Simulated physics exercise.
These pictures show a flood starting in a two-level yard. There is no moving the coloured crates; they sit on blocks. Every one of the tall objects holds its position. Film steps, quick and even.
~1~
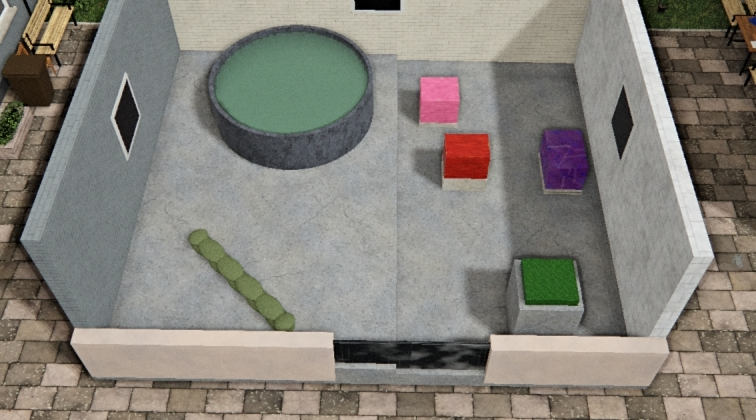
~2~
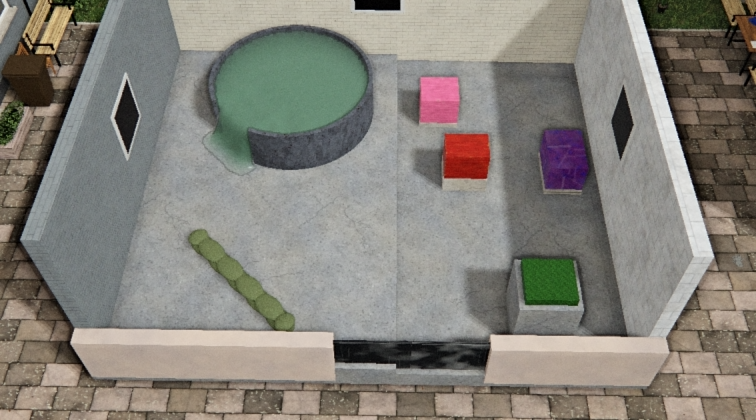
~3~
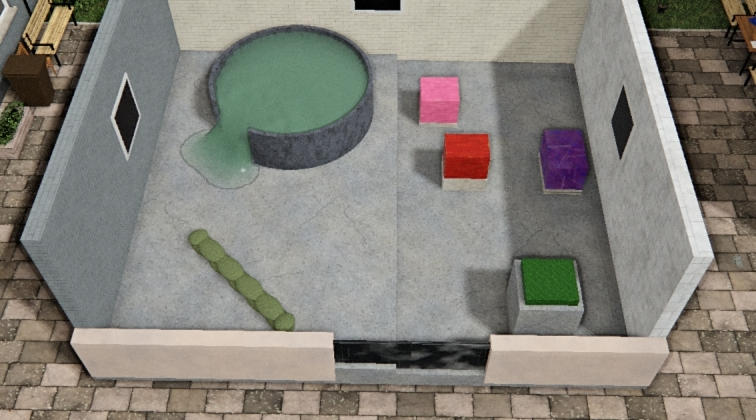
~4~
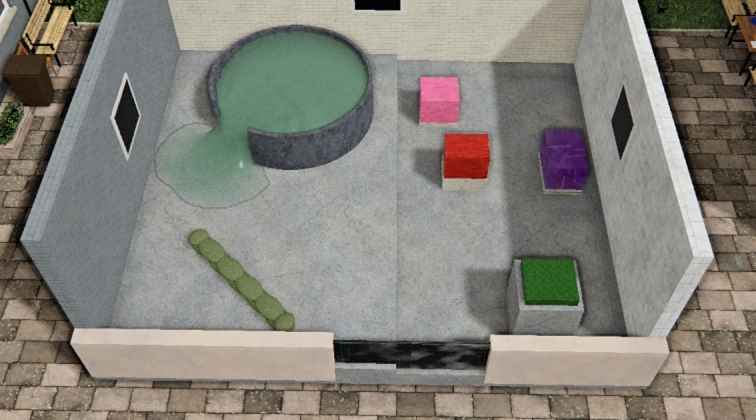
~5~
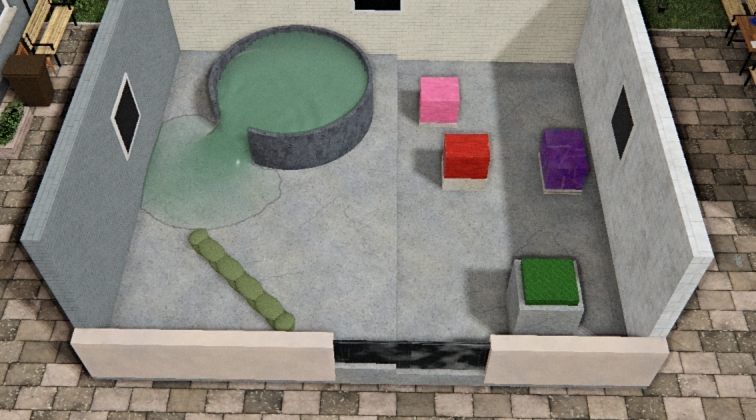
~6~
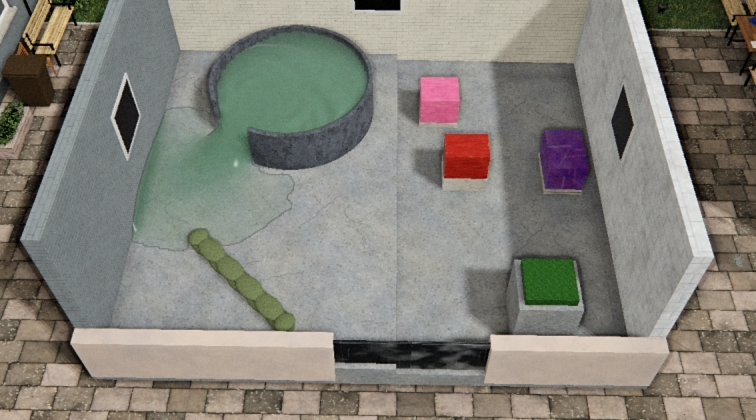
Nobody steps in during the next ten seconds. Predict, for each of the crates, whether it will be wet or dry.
One by one: The purple crate is hit by the water. The pink crate is spared. The red crate is spared.
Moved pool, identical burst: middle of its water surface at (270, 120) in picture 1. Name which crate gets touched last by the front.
It is the pink-painted one.
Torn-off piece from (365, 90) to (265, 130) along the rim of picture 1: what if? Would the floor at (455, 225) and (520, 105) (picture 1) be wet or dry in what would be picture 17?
Taking them in turn: Underwater, then left clear.
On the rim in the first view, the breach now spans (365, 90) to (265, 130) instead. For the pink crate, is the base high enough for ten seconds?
In my view the pink one gets reached.
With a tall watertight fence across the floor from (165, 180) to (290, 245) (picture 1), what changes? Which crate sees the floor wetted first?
I'd pick the red one.
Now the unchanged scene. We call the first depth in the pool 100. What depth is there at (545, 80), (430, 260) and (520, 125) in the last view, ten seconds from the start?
Roughly 12 per cent, 6 per cent and 4 per cent.
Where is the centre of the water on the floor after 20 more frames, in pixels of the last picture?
Around pixel (262, 173) of the last picture.
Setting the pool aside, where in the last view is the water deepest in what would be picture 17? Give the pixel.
Somewhere around pixel (105, 348).
A moment on, water covers 15 % of the floor; the purple crate not reached, the pink crate not reached, the red crate not reached.
Next, water covers 30 % of the floor; the purple crate not reached, the pink crate not reached, the red crate not reached.
Then, water covers 40 % of the floor; the purple crate not reached, the pink crate not reached, the red crate not reached.
Later, water covers 70 % of the floor; the purple crate water round its plinth, the pink crate water round its plinth, the red crate water round its plinth.
In the end, water covers 95 % of the floor; the purple crate was topped, the pink crate stayed above the water, the red crate stayed above the water.
